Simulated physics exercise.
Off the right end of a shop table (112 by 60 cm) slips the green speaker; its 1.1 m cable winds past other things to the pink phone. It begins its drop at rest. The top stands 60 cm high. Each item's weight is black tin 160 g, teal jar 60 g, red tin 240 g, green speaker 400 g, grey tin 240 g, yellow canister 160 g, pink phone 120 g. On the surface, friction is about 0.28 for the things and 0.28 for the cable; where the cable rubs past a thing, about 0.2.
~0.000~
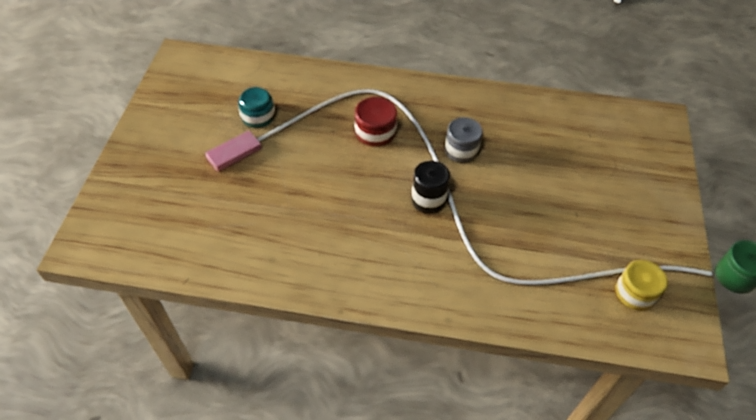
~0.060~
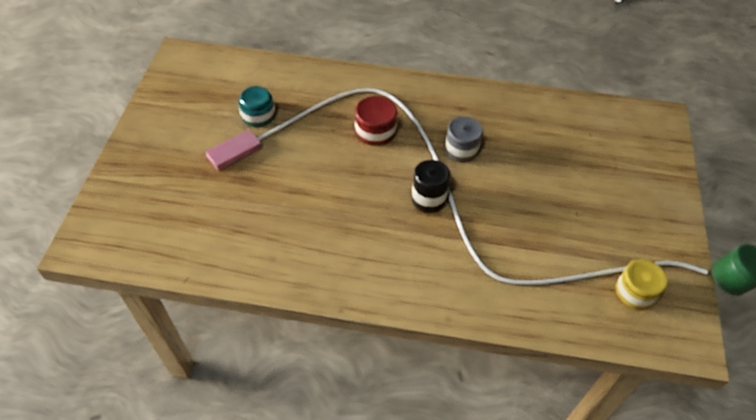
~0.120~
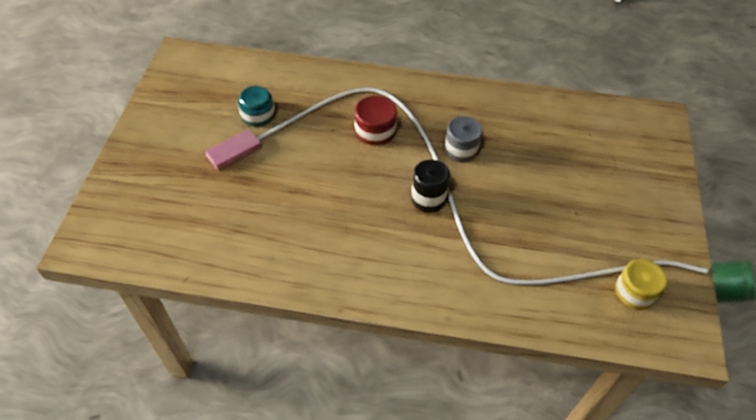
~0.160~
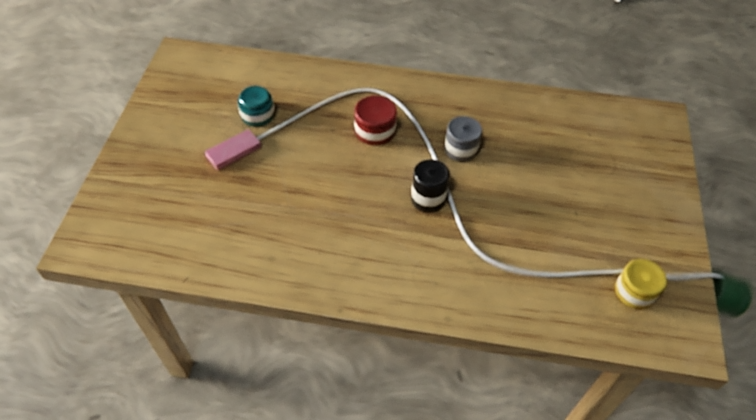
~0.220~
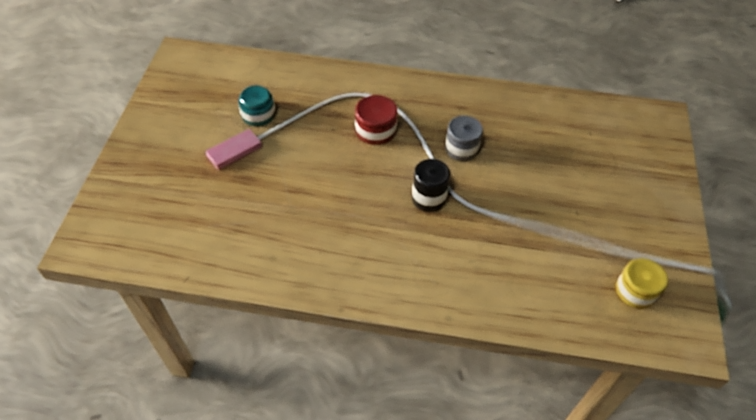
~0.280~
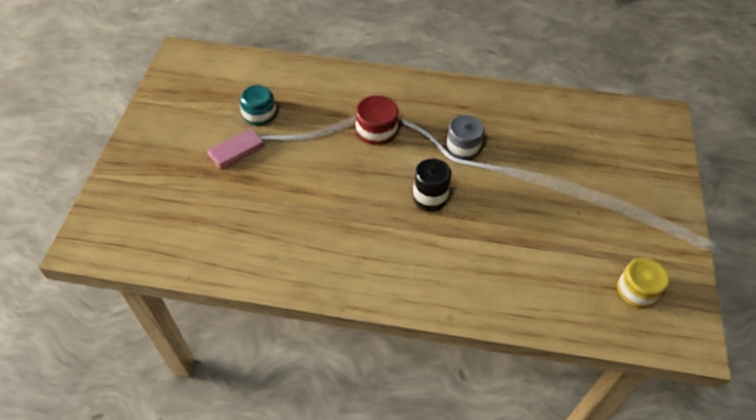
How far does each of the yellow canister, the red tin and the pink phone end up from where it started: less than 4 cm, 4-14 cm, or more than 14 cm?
The yellow canister ends up less than 4 cm away. The red tin ends up more than 14 cm away. The pink phone ends up more than 14 cm away.
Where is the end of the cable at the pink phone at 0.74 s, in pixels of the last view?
Pixel estimate: (479, 117).
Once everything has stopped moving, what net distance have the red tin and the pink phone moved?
For the red tin it's 20 cm, while the pink phone comes to 60 cm.
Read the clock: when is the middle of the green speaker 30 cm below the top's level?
About: 0.32 s.
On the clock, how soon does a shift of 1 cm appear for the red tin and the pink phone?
The red tin at 0.32 seconds and the pink phone at 0.32 seconds.
By 0.5 s, the cable's tail end at (431, 136); pink phone 34 cm off its start, red tin 15 cm off its start, green speaker over the edge.
By 0.7 s, the cable's tail end at (479, 117); pink phone 53 cm off its start, red tin 18 cm off its start, grey tin 7 cm off its start.
By 1.0 s, the cable's tail end at (503, 122); pink phone 56 cm off its start at (514, 102), red tin 18 cm off its start at (378, 182), grey tin 7 cm off its start at (506, 132).
By 1.2 s, the cable's tail end at (503, 122); pink phone 56 cm off its start, red tin 18 cm off its start, grey tin 7 cm off its start.
By 2.4 s, the cable's tail end at (503, 122); pink phone 56 cm off its start at (514, 102), red tin 18 cm off its start at (378, 182), yellow canister 0 cm off its start at (649, 275), grey tin 7 cm off its start at (506, 132).
